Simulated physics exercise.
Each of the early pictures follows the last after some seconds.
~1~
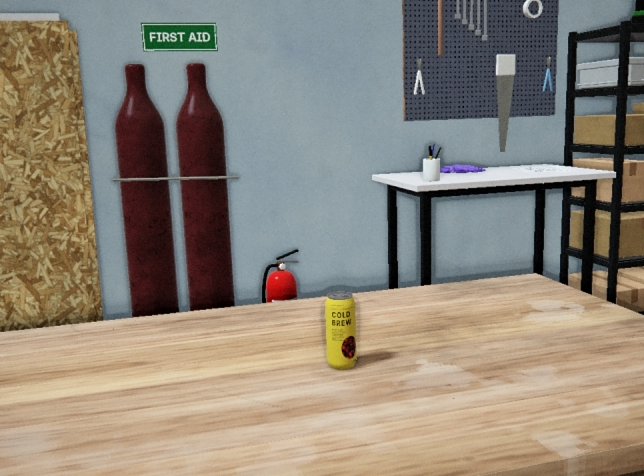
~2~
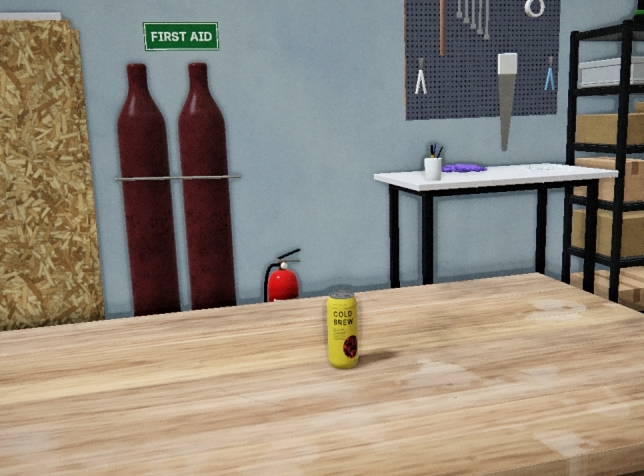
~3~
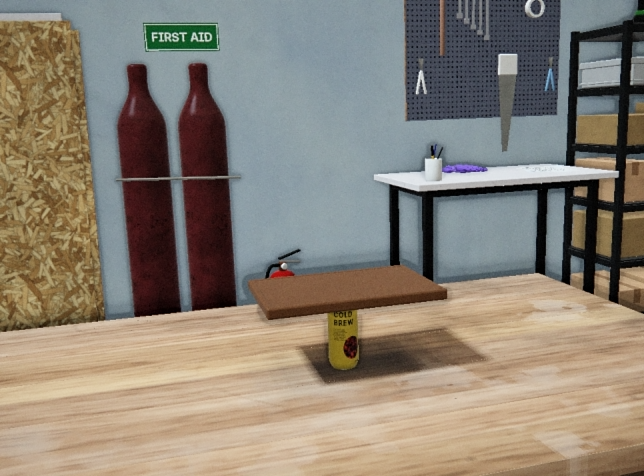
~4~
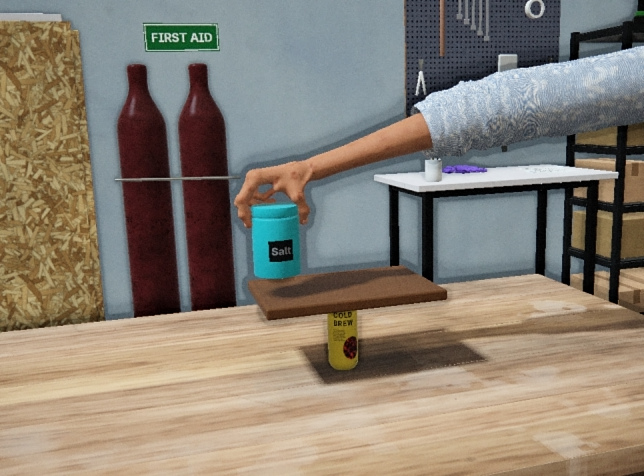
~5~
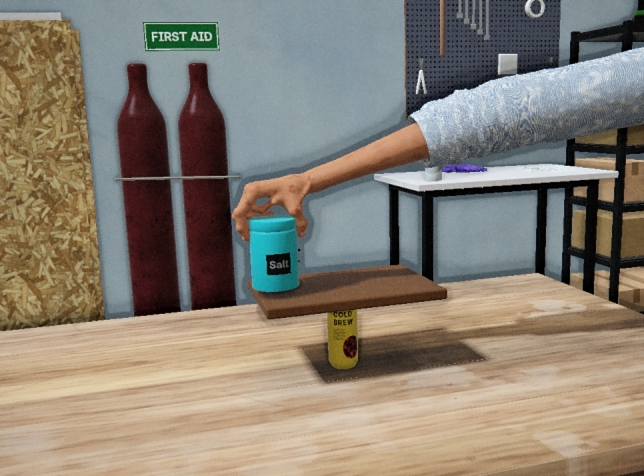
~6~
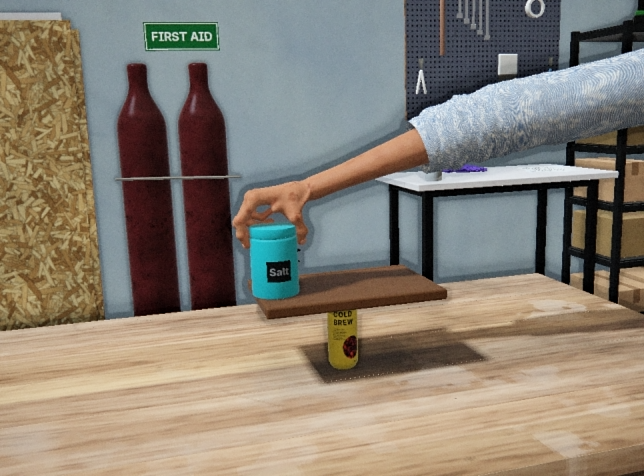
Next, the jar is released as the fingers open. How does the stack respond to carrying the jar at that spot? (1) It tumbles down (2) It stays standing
It tumbles down (1).
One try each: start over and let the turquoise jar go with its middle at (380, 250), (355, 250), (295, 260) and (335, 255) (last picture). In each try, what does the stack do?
So it tips over first, stays steady next, tips over after that, and stays steady last.
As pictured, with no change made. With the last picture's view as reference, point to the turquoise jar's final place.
Around (219, 365).
Then, 0.40 s past the last view, turquoise jar now fallen; brown lid rocked 67° from its first pose.
Then, 0.70 s past the last view, brown lid now fallen; yellow can rocked 37° from its first pose.
Finally, fallen, turquoise jar, brown lid and yellow can. Final places as the last picture's camera would see them, turquoise jar near (219, 365). The stack comes apart.
